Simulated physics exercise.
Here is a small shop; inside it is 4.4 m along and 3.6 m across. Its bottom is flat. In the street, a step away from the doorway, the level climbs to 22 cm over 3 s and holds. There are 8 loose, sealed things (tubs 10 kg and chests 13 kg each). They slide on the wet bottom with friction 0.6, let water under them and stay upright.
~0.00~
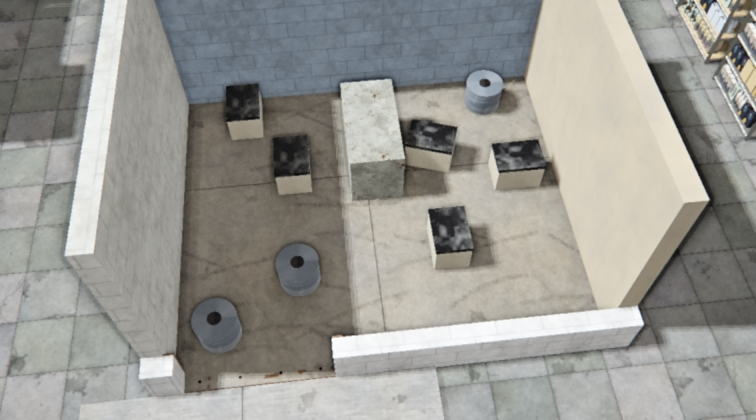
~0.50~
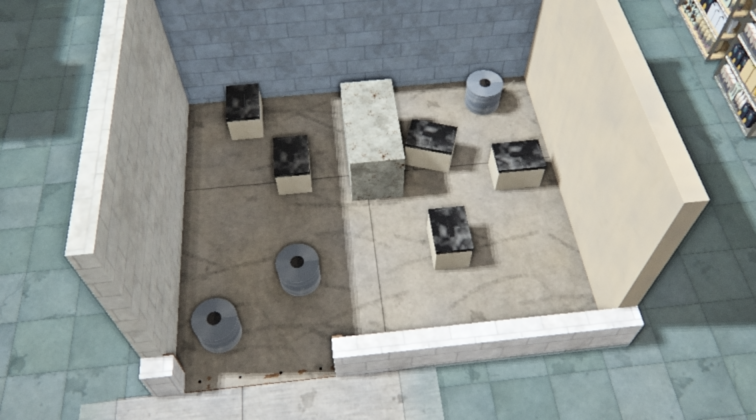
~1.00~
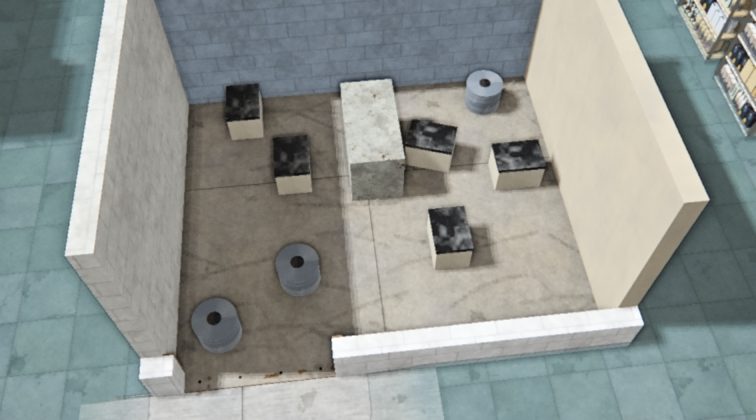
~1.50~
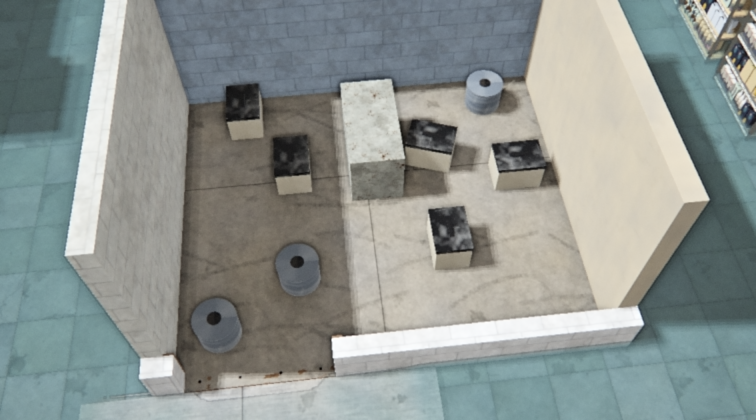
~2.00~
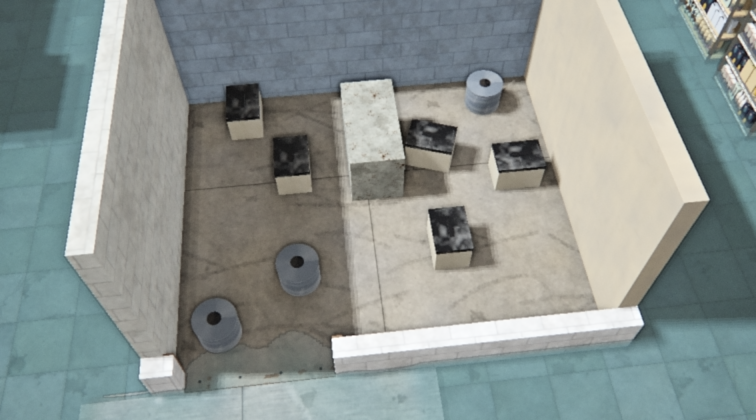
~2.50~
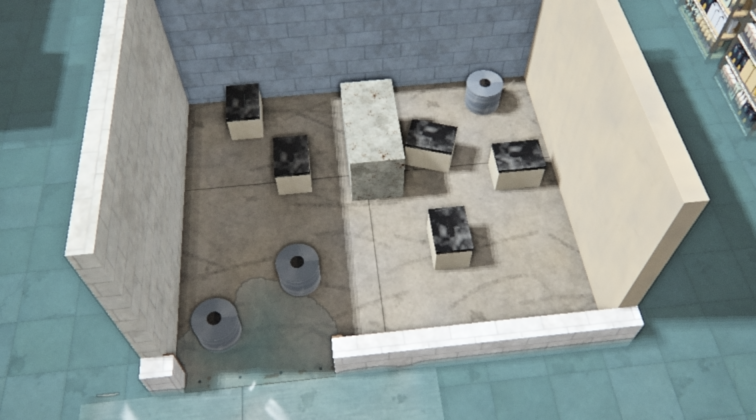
The clip opens on a small walled shop seen from above, with dark-topped chests and grey tubs on a dry brown floor. Bluish water covers the paving outside, then spreads through the doorway at the lower left and reaches around the nearest tubs, while every object stays still.
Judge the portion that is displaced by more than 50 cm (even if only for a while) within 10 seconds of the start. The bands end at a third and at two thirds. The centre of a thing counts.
It is two thirds or more.
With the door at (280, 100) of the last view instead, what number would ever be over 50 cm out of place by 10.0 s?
Then 6.
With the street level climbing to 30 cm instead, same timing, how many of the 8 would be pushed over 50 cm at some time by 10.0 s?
In that case 7 of them.
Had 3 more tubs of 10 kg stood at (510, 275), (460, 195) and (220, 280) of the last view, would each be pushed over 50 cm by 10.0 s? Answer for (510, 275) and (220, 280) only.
In that order: Short of it, more.
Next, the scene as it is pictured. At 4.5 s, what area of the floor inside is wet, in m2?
Some 7.5 m2.
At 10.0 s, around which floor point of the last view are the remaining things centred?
At about (403, 177).
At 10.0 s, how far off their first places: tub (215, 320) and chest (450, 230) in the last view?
In that order: 250 cm, 30 cm.
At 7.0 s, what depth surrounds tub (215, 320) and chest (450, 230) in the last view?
Roughly 19 and 2 cm.
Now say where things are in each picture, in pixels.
A tub at (214, 319) rests on the ground; a tub at (297, 262) rests on the ground; water covers 0.0 m2; 0 of 8 have shifted, in the first picture.
A tub at (214, 319), on the bottom; a tub at (297, 262), on the bottom; water covers 0.0 m2; 0 of 8 have shifted, in the second picture.
A tub at (214, 319) rests on the ground; a tub at (297, 262) rests on the ground; 0.0 m2 under water; 0 of 8 have shifted, in the third picture.
A tub at (214, 319) rests on the ground; a tub at (297, 262), on the bottom; 0.0 m2 under water; 0 of 8 have shifted, in the fourth picture.
A tub at (214, 319) rests on the ground; a tub at (297, 262), on the bottom; water covers 0.3 m2; 0 of 8 have shifted, in the fifth picture.
A tub at (214, 319), on the bottom; a tub at (297, 262), on the bottom; 0.9 m2 under water; 0 of 8 have shifted, in the sixth picture.
After 3.5 s 1 of 8 are over 50 cm from their spots; 0 afloat.
After 4.5 s 2 of 8 are over 50 cm from their spots; 1 afloat.
After 7.0 s 4 of 8 are over 50 cm from their spots; 4 afloat.
After 10.0 s 6 of 8 are over 50 cm from their spots, and 6 have been at some point; 5 afloat.
